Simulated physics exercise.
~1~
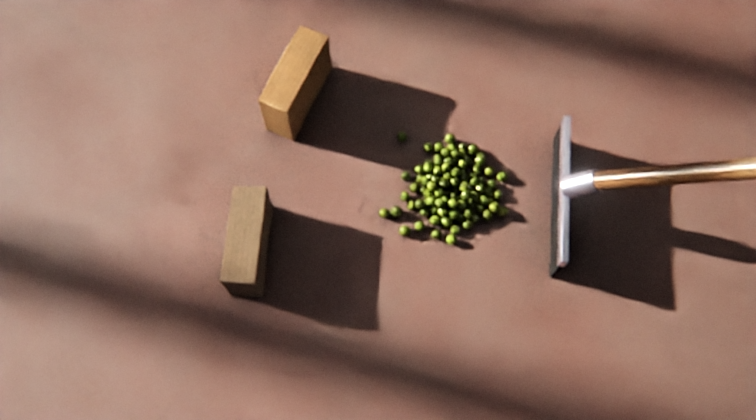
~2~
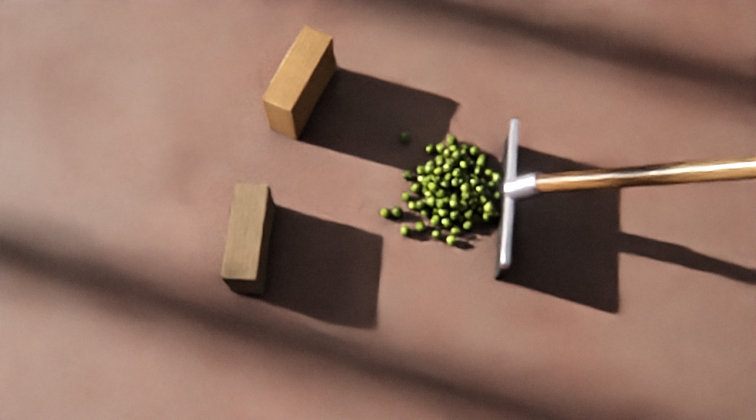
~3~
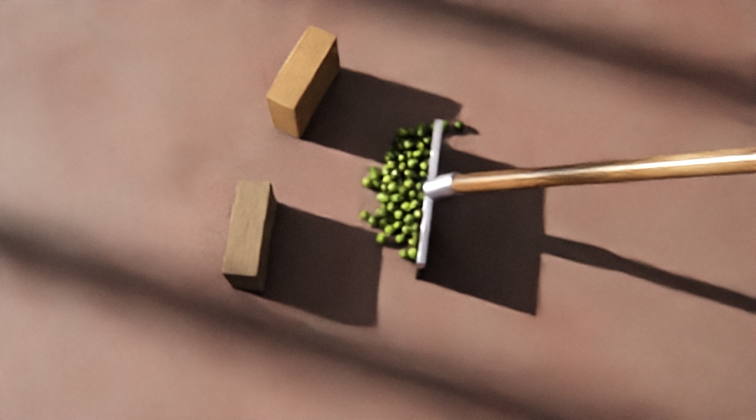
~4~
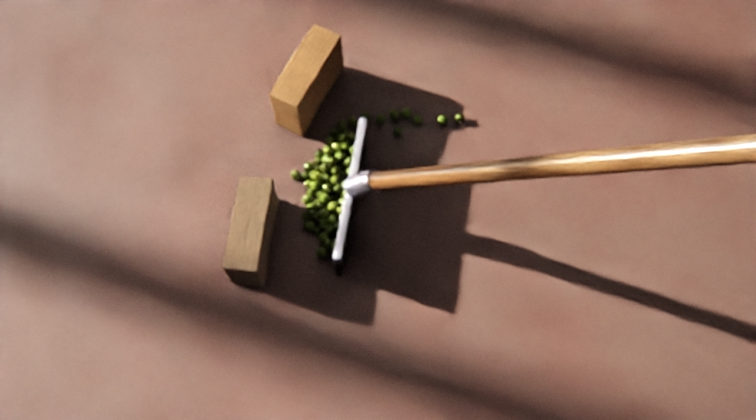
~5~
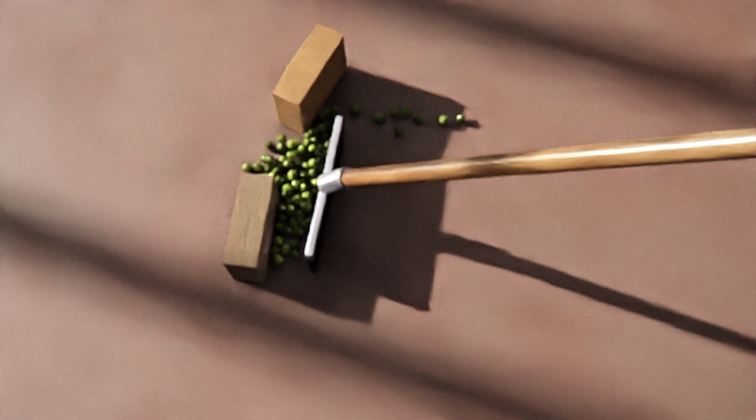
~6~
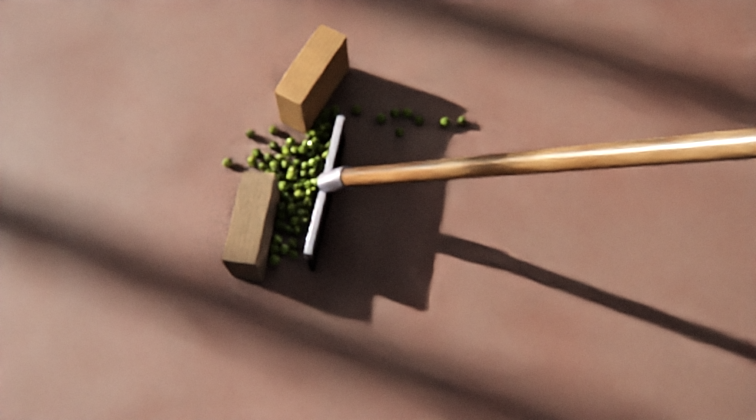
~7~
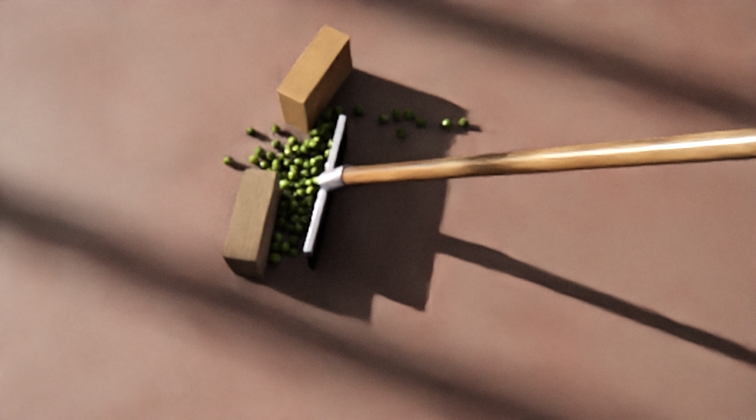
At first, a loose pile of small green olives lies on a brownish surface between two wooden blocks on the left and a squeegee with a long wooden handle on the right. The squeegee slides left, meets the pile and pushes it toward the blocks, while a few olives slip past the blade's upper end and trail behind. The pile then packs against the lower block, and some olives spill into the gap. The blade stops just short of the blocks. In the end, a few olives rest in or just beyond the gap, but most stay held in front of the blocks.
